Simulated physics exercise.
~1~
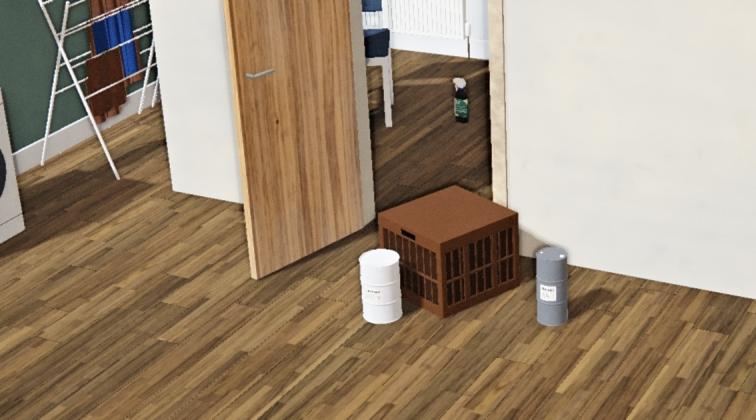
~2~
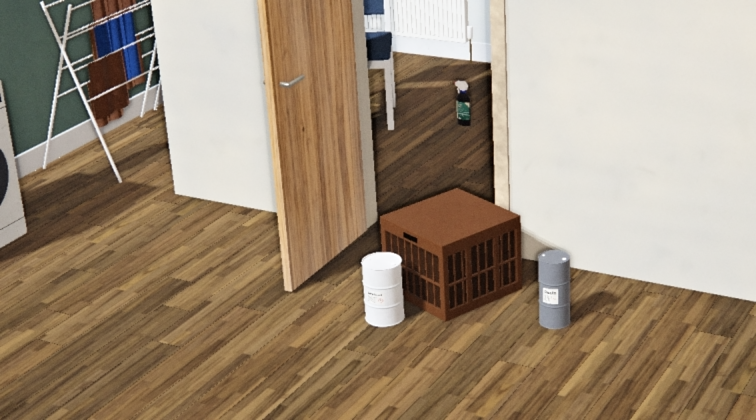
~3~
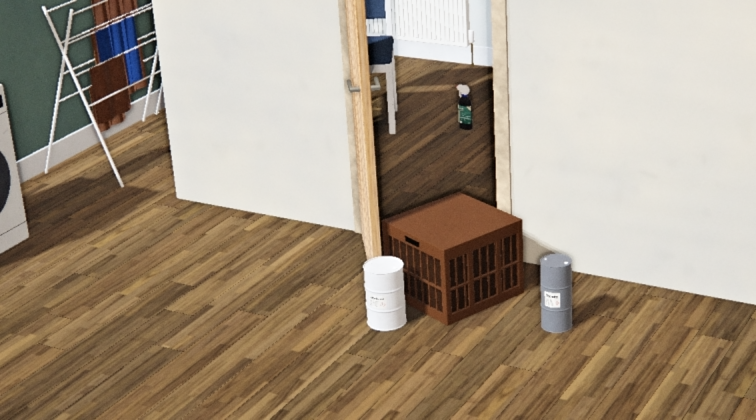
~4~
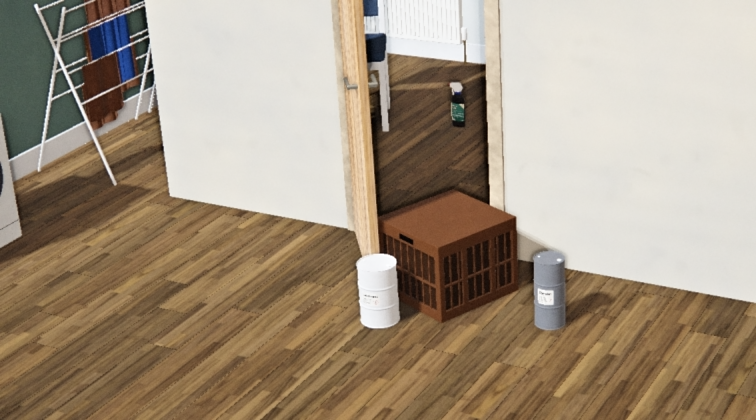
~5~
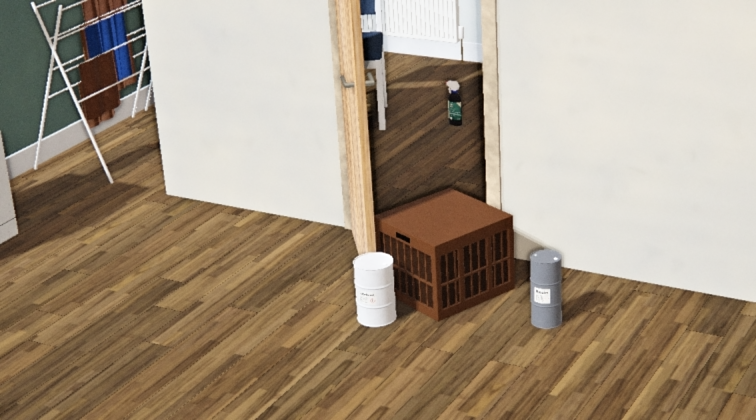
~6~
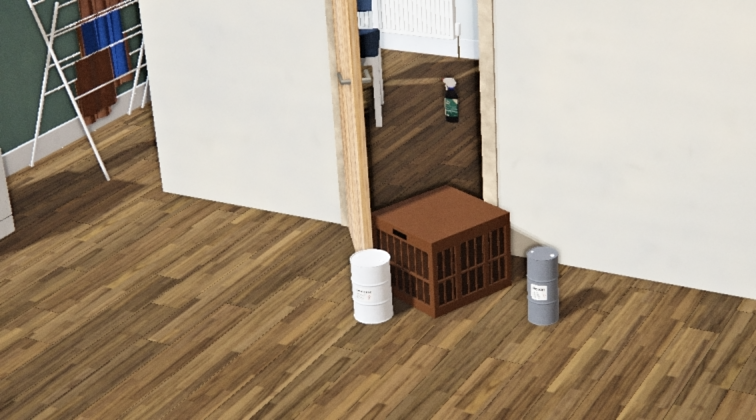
At first, a wooden door stands wide open beside a doorway, with a slatted brown chest at the opening, a white canister to its left and a grey canister to its right. The door swings partway toward the doorway, its broad face narrowing from view. It keeps turning until mostly its pale edge shows, close behind the white canister. There it stops, still partly open, while the view sways slightly. At the end, the door rests at that angle, and the chest and both canisters remain upright in their places.
